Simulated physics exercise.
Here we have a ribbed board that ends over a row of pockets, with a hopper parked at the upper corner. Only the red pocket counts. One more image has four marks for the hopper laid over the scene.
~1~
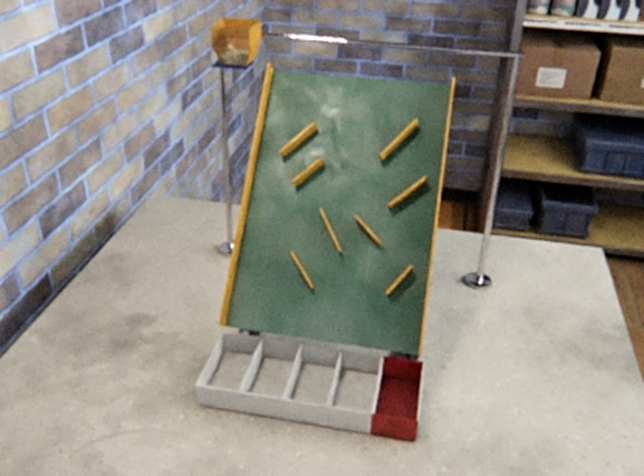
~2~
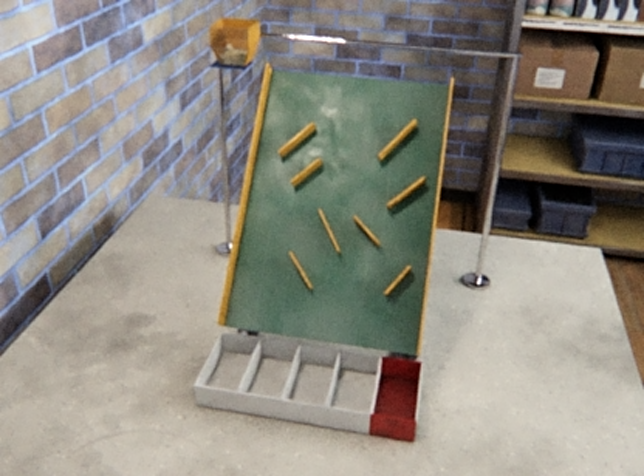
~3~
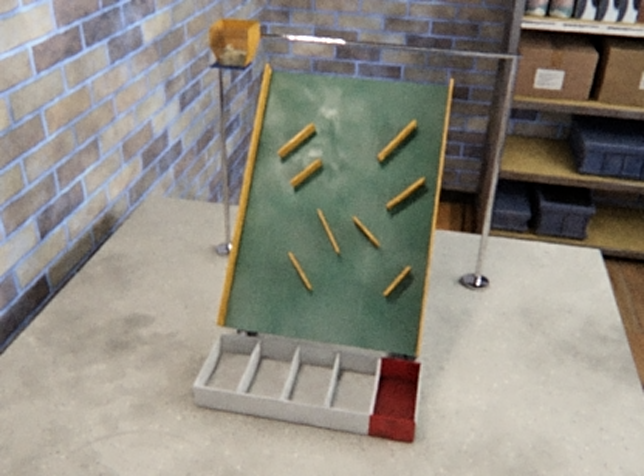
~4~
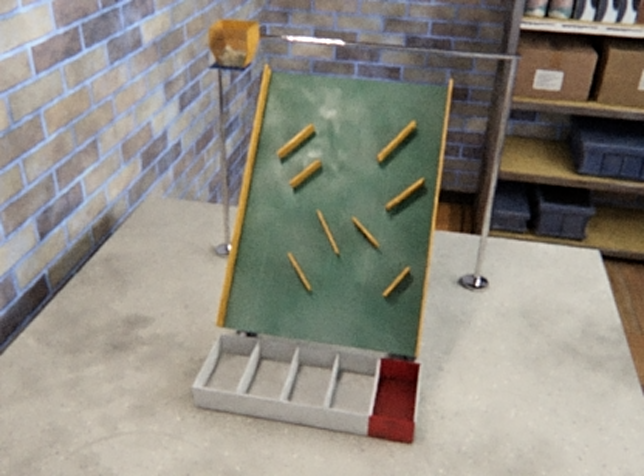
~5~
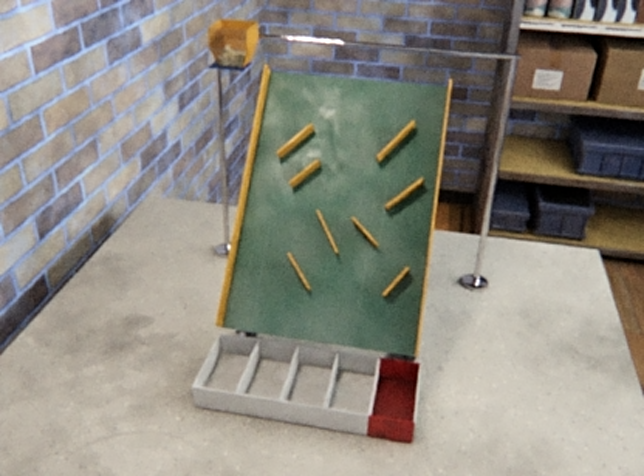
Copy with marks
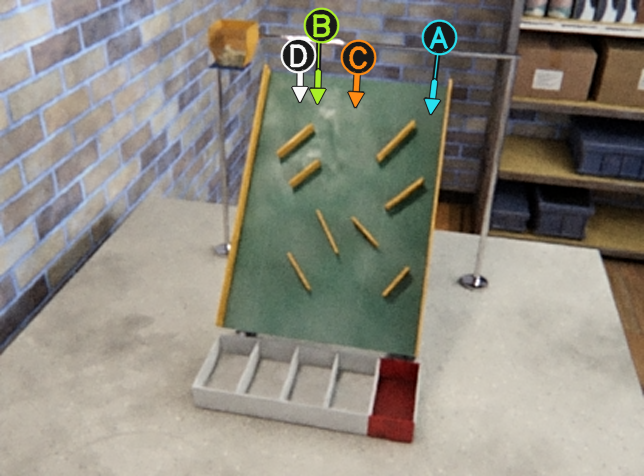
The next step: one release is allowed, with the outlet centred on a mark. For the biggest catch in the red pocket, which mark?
Choose A.
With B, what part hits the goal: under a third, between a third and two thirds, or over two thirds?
Under a third.
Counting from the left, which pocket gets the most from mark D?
The first from the left.
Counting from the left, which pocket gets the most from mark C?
The fourth from the left.
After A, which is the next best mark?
The answer is C.
On the marked copy, mark A meets the board at (431, 108); mark B meets the board at (317, 98); mark C meets the board at (355, 101); mark D meets the board at (299, 96).
With A, about a third in the red pocket, about half in other pockets, a small part outside the box.
With B, a small part in the red pocket, most in other pockets, a stray few held on the board, a stray few outside the box.
With C, about a quarter in the red pocket, most in other pockets.
With D, none in the red pocket, nearly all in other pockets, a small part outside the box.
